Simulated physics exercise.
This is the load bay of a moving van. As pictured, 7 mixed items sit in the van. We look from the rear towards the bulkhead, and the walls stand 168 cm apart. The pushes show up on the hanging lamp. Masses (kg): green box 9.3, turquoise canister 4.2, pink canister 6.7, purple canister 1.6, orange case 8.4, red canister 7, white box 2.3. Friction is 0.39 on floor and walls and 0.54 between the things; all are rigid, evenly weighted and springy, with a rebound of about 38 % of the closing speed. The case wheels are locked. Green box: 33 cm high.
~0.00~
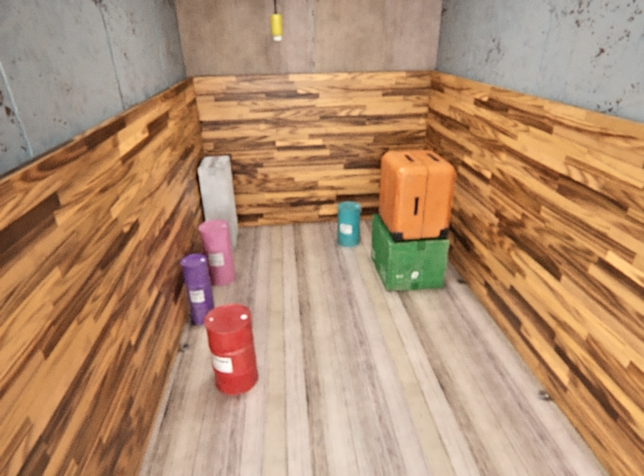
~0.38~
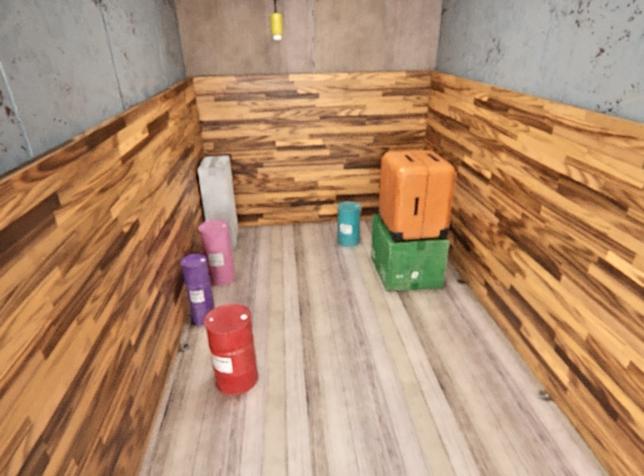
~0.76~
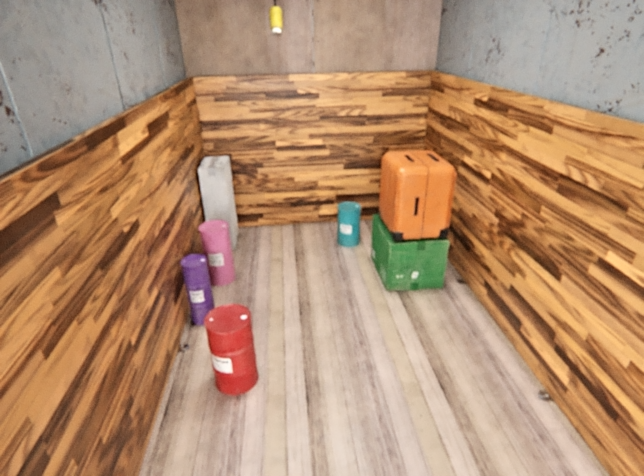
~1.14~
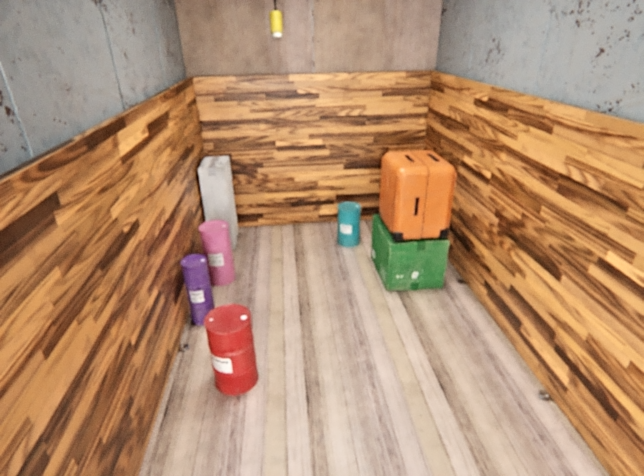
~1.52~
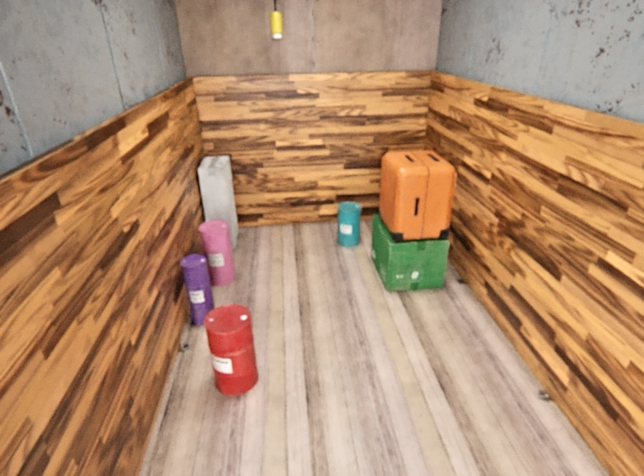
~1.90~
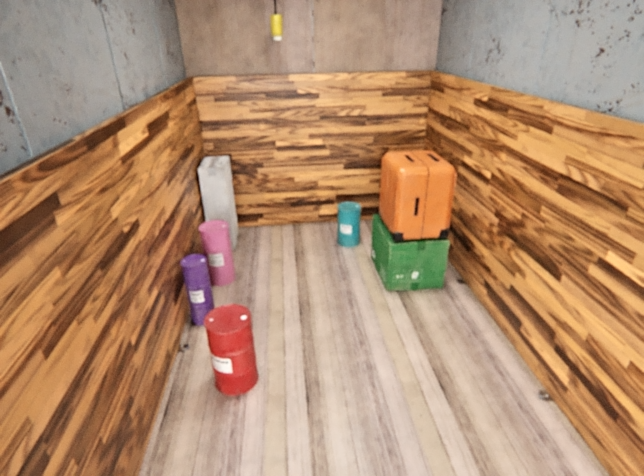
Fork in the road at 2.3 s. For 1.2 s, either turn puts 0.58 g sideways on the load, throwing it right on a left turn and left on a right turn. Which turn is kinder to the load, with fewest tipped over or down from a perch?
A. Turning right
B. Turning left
(A) Turning right.
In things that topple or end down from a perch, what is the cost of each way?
The left turn costs 2 and the right turn costs 0.
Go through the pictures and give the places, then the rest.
The first picture shows smooth; green box (407, 250); turquoise canister (349, 224).
The second picture shows push 0.29 g backwards; orange case (414, 194); red canister (233, 349).
The third picture shows push 0.29 g backwards; white box (220, 204); pink canister (218, 253).
The fourth picture shows push 0.29 g backwards; purple canister (199, 290); orange case (414, 194).
The fifth picture shows push 0.09 g backwards; red canister (233, 350); white box (220, 204).
The sixth picture shows smooth; green box (407, 250); turquoise canister (349, 225).
Turning left. At 2.80 s, push 0.58 g right; green box moved 8 cm near (419, 249); turquoise canister moved 8 cm near (360, 224); purple canister 31° off upright.
After 3.30 s, push 0.47 g right; turquoise canister moved 56 cm near (423, 220); green box moved 16 cm near (432, 248); purple canister on its side.
After 3.50 s, smooth; turquoise canister moved 55 cm near (422, 221); green box moved 16 cm near (432, 248); purple canister on its side.
In the end (4.2 s), toppled in the van, purple canister and white box; not toppled but over 15 cm from the start, green box, turquoise canister, pink canister, orange case and red canister. At the end, from the last picture's camera, green box near (432, 248), turquoise canister near (422, 221).
Turning right instead, nothing is lost, 0 of 7 in all.
